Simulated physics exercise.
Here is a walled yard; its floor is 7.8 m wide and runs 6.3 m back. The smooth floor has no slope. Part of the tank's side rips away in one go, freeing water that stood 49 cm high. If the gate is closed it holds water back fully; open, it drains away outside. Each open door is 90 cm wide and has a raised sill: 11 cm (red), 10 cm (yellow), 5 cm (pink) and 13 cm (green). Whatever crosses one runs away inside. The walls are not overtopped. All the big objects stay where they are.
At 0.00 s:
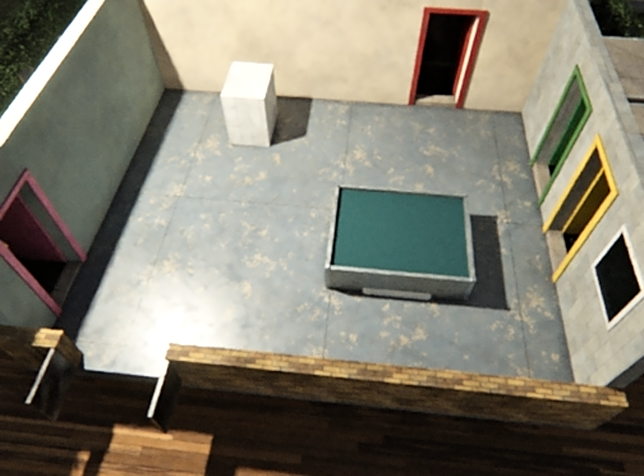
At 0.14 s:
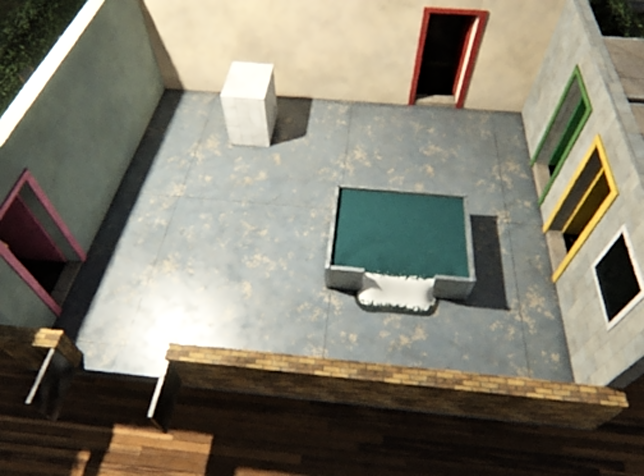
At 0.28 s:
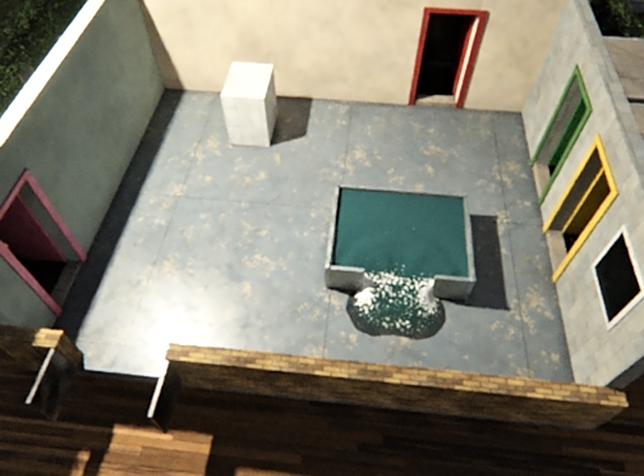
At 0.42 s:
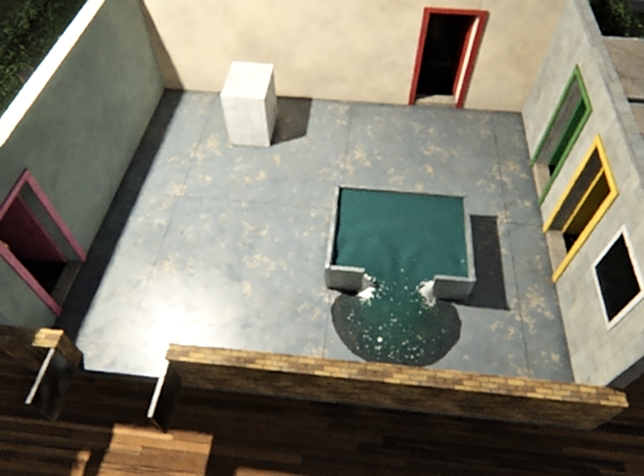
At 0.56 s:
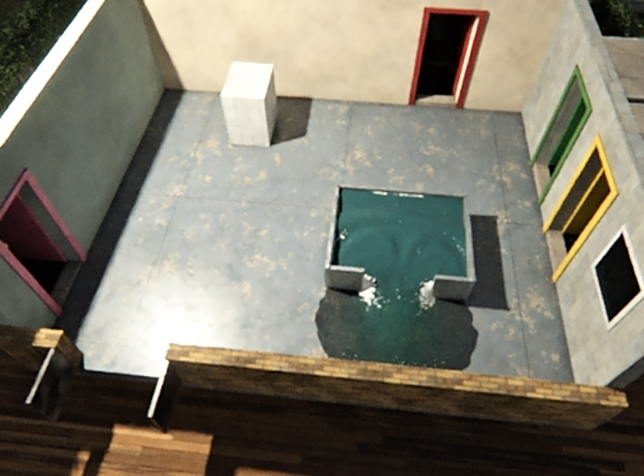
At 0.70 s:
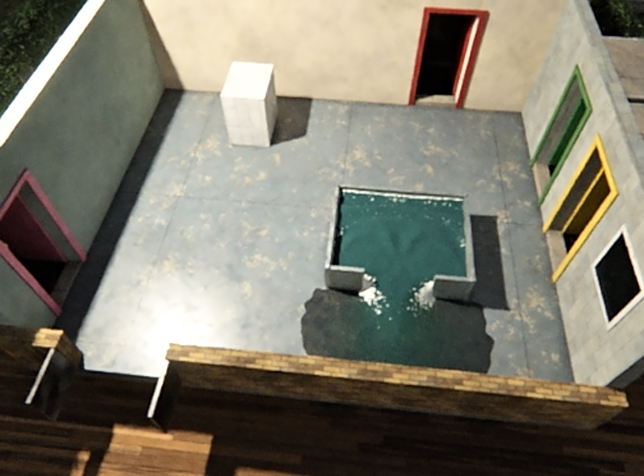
Green water bursting through the broken front side of a square tank and spreading across the grey floor of a walled yard.
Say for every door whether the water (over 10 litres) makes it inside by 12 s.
Door by door: At the red door it stays under the limit; at the yellow door it keeps below the limit; at the pink door it exceeds the limit; at the green door it does not reach the limit.
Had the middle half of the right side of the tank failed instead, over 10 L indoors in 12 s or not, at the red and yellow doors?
Then: Red under, yellow over.
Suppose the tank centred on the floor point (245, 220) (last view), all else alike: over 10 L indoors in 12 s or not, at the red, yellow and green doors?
Then: Red under, yellow under, green not over.
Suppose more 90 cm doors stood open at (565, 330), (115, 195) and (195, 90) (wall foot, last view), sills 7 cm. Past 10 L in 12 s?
In that order: Over, below, under.
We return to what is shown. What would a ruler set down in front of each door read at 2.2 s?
Depths in cm: Red 0, yellow 0, pink 0, green 0.
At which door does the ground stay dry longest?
The red one.
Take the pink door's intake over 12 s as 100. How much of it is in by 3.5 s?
About 10 per cent.
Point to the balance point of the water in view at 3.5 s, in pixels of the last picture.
Around (384, 295).
After 1.4 s water covers 10 % of the floor and is deepest (34 cm) near (392, 384); red door not reached, yellow door not reached, pink door not reached, green door not reached.
After 2.2 s water covers 20 % of the floor and is deepest (29 cm) near (573, 403); red door not reached, yellow door not reached, pink door not reached, green door not reached.
After 3.5 s water covers 40 % of the floor and is deepest (21 cm) near (573, 403); red door not reached, yellow door 5 cm at the sill, 0 L in, pink door 10 cm at the sill, 4 L in, green door 2 cm at the sill, 0 L in.
After 7.0 s water covers 65 % of the floor and is deepest (11 cm) near (379, 383); red door 7 cm at the sill, 0 L in, yellow door 4 cm at the sill, 0 L in, pink door 8 cm at the sill, 44 L in, green door 3 cm at the sill, 0 L in.
After 12.0 s water covers 90 % of the floor and is deepest (7 cm) near (304, 124); red door 5 cm at the sill, 0 L in, yellow door 3 cm at the sill, 0 L in, pink door 4 cm at the sill, 51 L in, green door 4 cm at the sill, 0 L in.
